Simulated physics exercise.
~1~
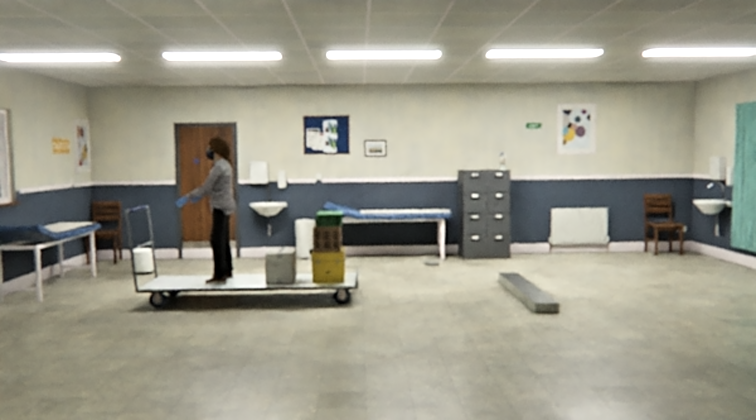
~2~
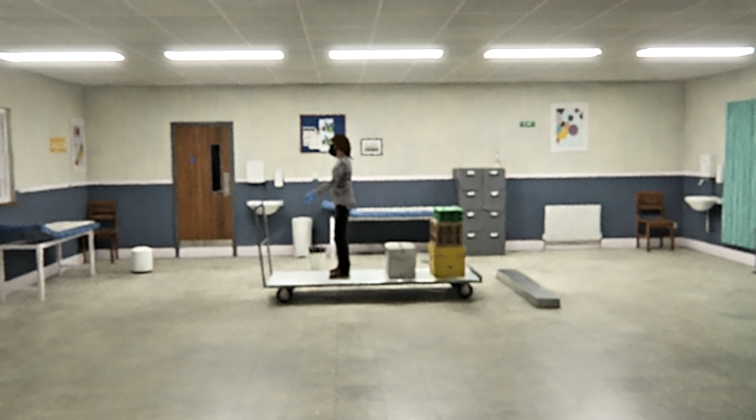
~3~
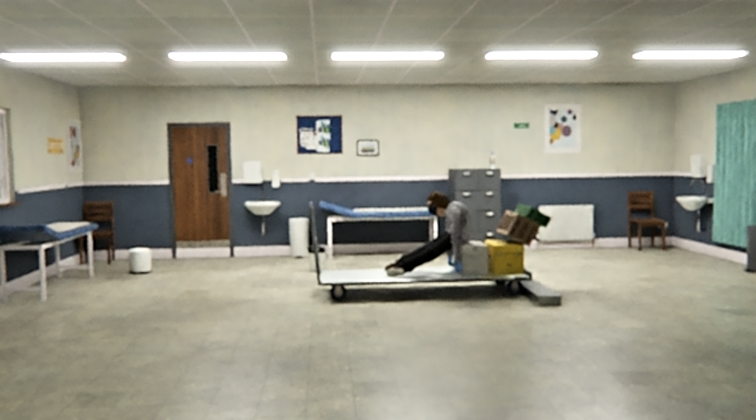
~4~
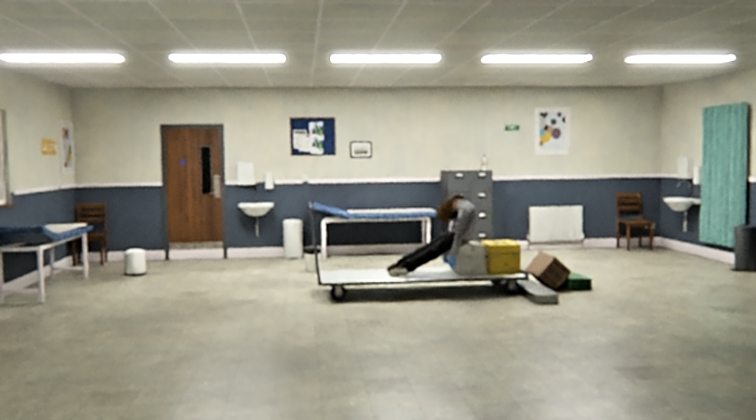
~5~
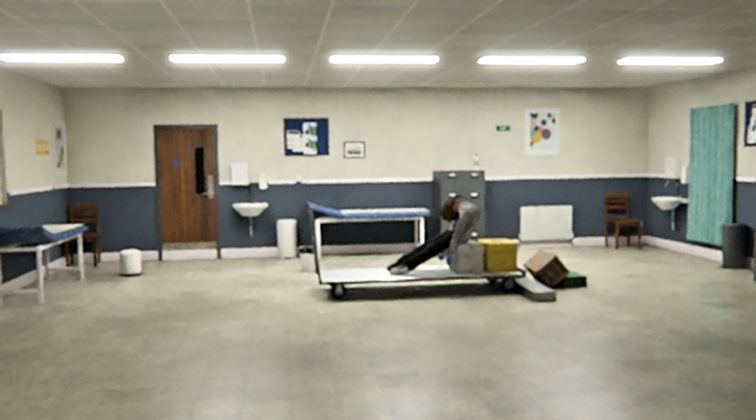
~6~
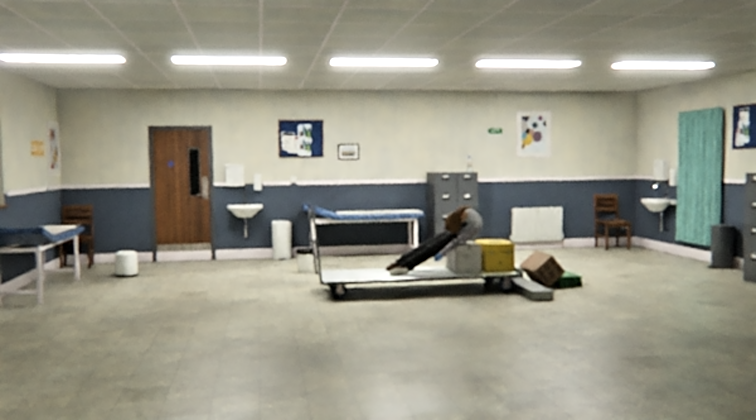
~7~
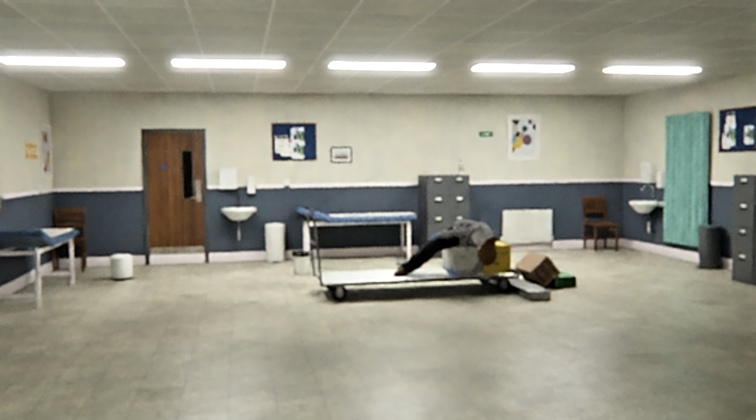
A flat stock cart rolls right across a clinic-like room, carrying a standing person, a pale parcel and a yellow toolbox with a brown crate and a green crate stacked on it. Its front wheels meet a low grey step and it stops, deck level. The person pitches forward over the parcel while the two crates tip off the toolbox. They tumble over the front edge and come to rest on the floor beyond the step. The parcel and toolbox stay aboard, and the person slumps limply across them, head sagging down by the toolbox.
